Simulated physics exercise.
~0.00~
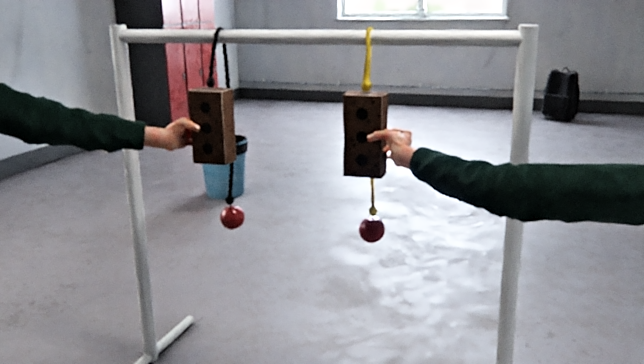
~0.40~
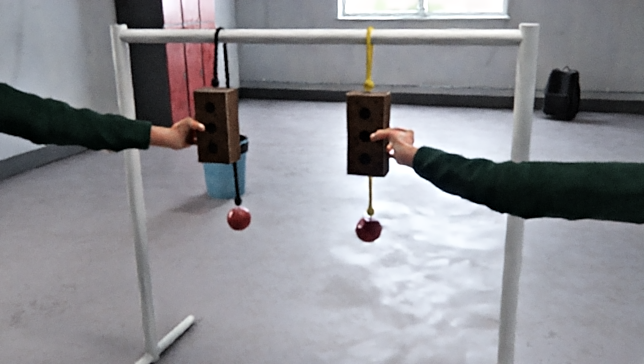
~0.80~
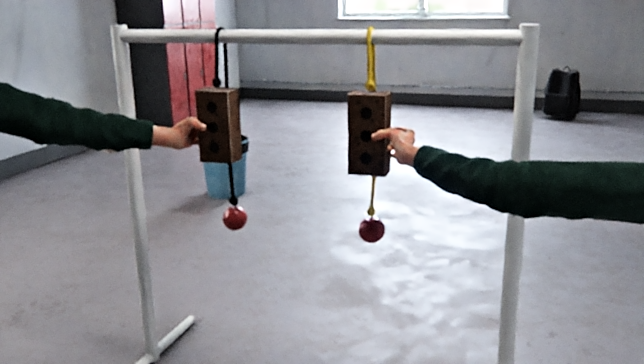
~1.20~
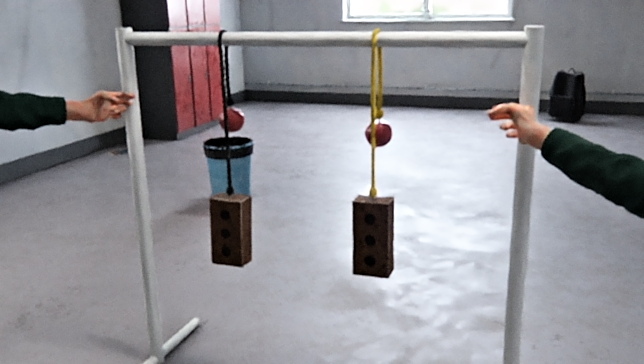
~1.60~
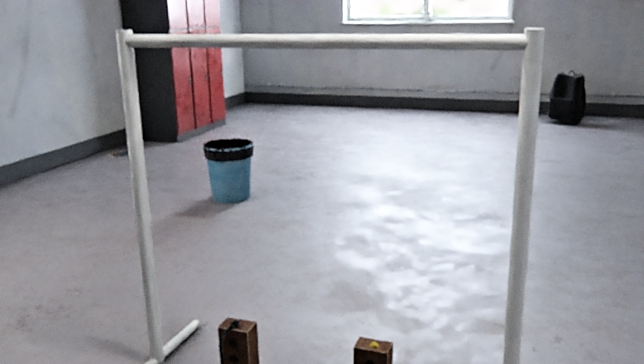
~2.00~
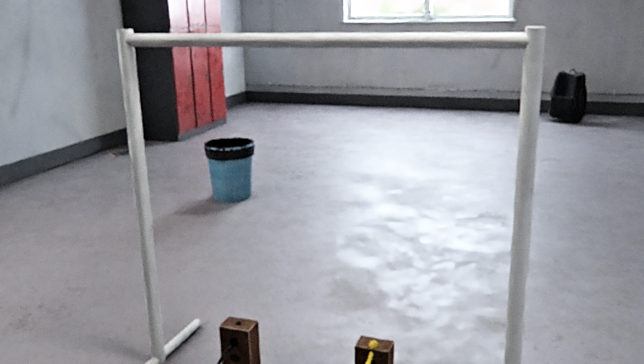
Two dark bricks, tied by a black cord and a yellow cord to red apples and draped over a white rail, were held up by two hands; once released, they dropped as the apples rose, and both bricks ended on the floor.
